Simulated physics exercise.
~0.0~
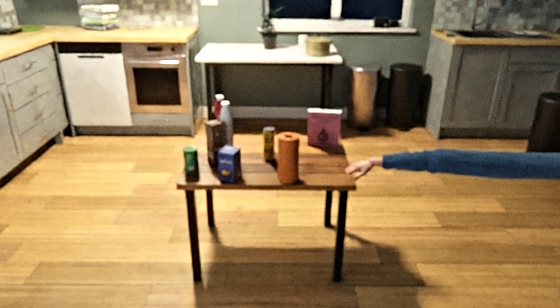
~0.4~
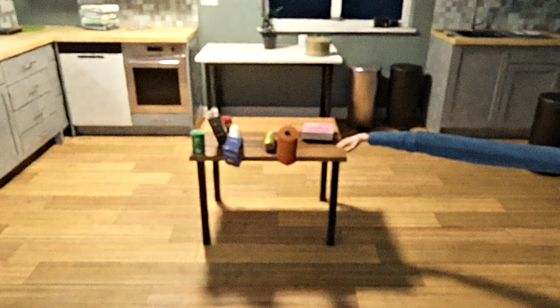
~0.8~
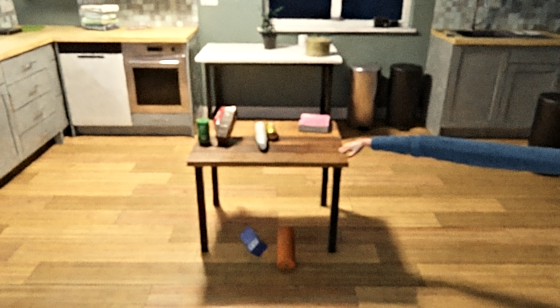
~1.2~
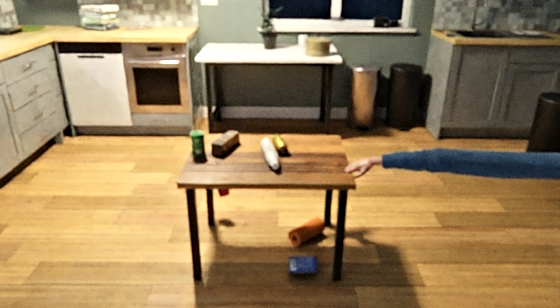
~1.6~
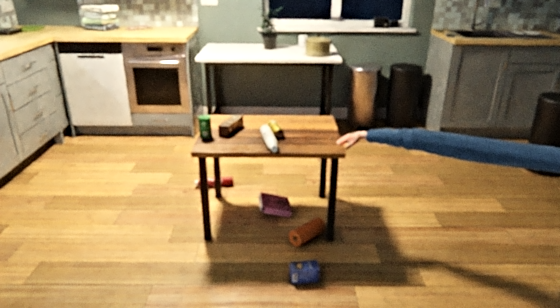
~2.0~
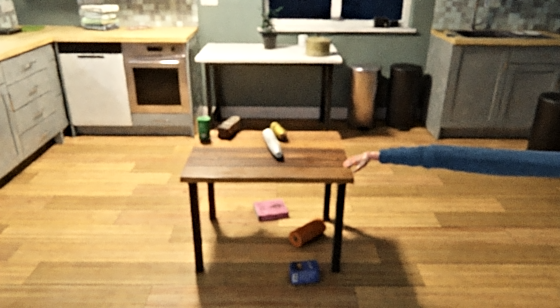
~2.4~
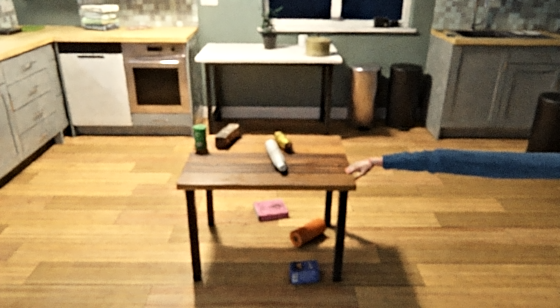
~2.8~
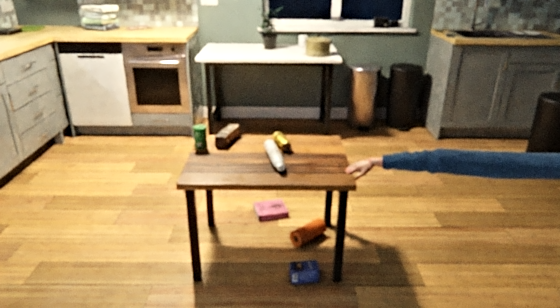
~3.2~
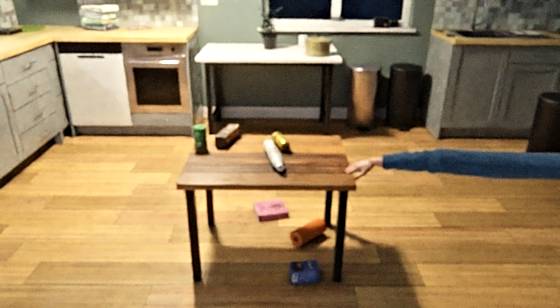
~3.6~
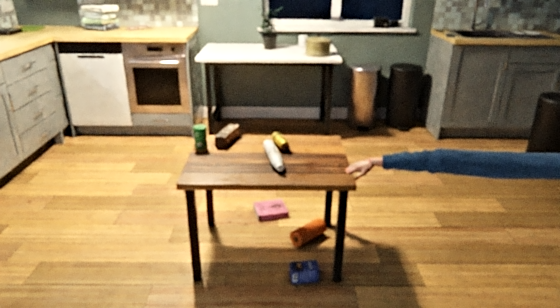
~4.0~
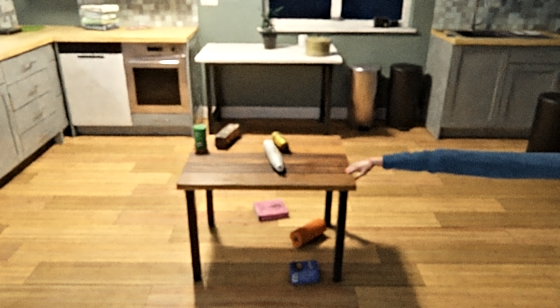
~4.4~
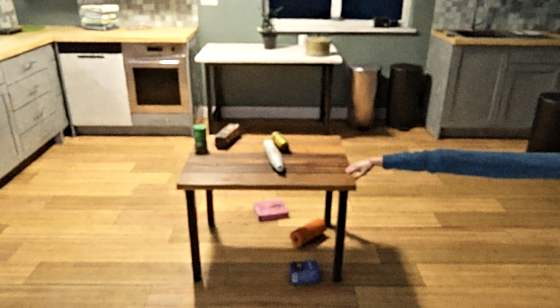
A blue-sleeved arm jolting a small table back and forth, toppling most items and dropping four, the green tin staying upright.
